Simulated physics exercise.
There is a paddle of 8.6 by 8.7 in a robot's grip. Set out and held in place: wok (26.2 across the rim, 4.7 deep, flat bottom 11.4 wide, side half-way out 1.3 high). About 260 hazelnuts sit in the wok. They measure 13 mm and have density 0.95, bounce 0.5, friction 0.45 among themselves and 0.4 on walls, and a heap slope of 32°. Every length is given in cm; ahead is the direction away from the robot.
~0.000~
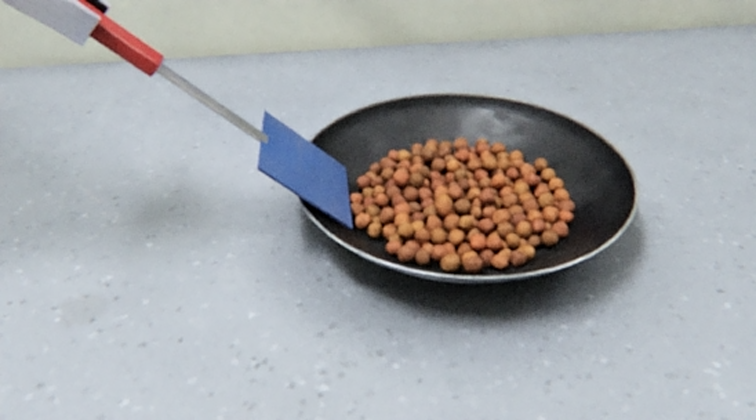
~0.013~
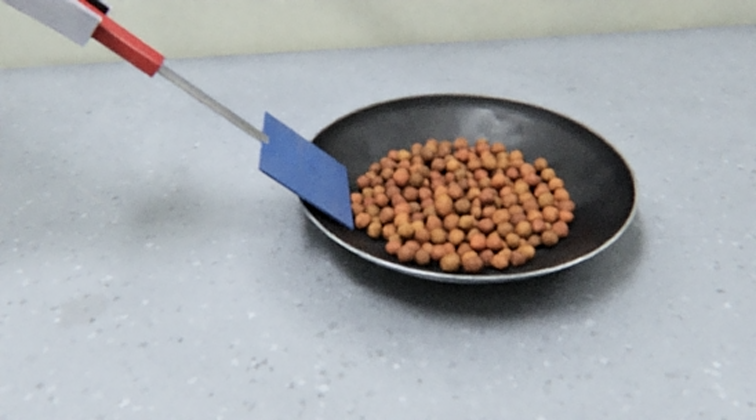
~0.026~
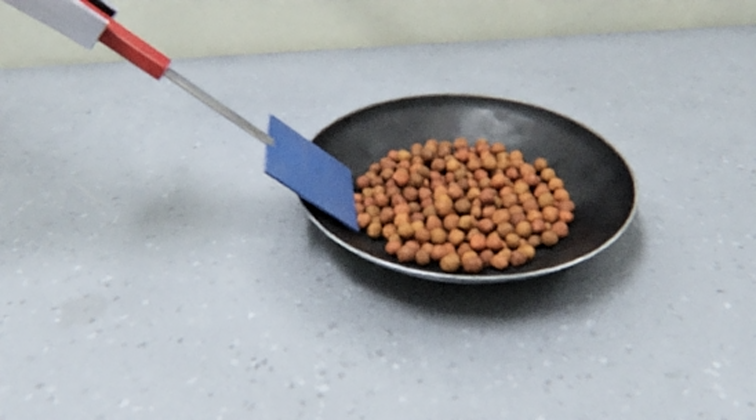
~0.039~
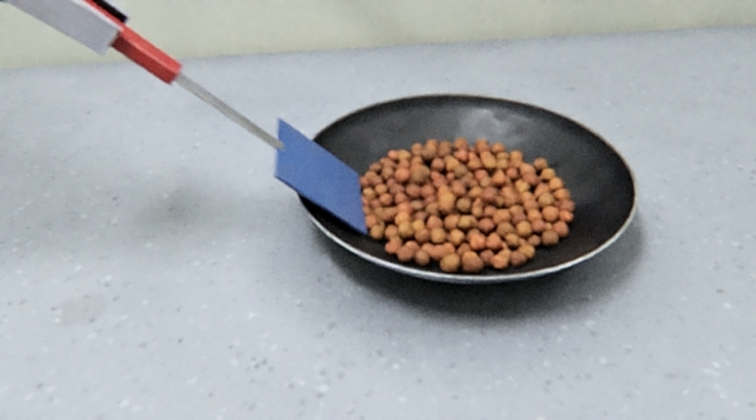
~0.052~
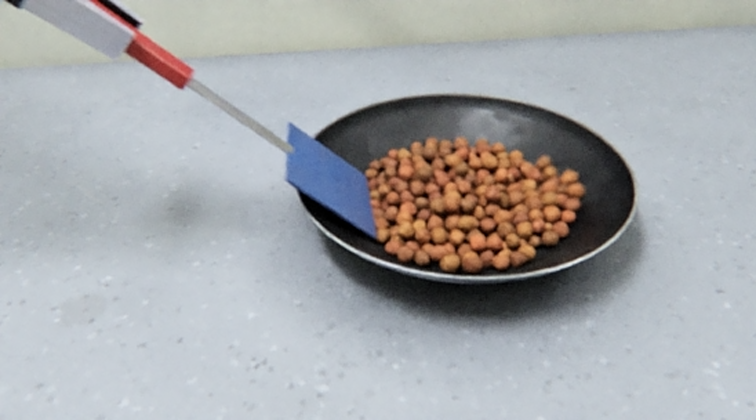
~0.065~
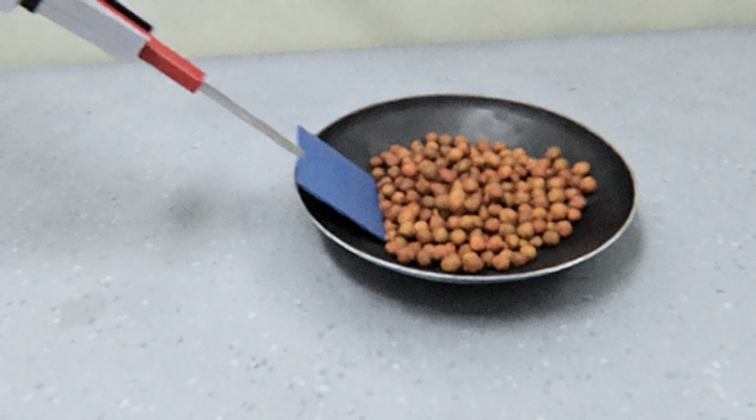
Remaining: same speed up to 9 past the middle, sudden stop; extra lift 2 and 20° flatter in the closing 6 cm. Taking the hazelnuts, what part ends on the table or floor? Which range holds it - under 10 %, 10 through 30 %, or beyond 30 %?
The range 10 through 30 % holds it.
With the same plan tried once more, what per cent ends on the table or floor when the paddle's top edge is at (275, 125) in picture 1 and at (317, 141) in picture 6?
Around 30 per cent finishes on the table or floor.
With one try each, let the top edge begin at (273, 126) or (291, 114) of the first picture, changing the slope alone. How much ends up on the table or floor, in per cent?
First try roughly 25 percent, second try roughly 25 percent.
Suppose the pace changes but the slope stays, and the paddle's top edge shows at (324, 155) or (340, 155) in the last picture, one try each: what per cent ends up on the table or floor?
I'd estimate some 45 and 60 in a hundred.
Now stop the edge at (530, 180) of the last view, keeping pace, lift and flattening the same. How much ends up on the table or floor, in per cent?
Something close to 0 in a hundred.
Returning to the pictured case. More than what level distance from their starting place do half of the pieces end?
Distance: Around 5 cm.
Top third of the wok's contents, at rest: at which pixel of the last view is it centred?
(576, 178).
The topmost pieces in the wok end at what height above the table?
It reaches around 6.5 cm.
After 0.17 s, sloping 44°, highest piece 6 above the table; 256 in the wok, 1 on the blade or in flight.
After 0.27 s, sloping 37°, highest piece 6 above the table; 254 in the wok, 2 on the table or floor, 1 on the blade or in flight.
After 0.52 s, sloping 24°, highest piece 6 above the table; 212 in the wok, 40 on the table or floor, 5 on the blade or in flight.
After 1.57 s, sloping 24°, highest piece 6 above the table; 212 in the wok, 45 on the table or floor.
In the end, 212 in the wok, 45 on the table or floor. That is 18 % on the table or floor.
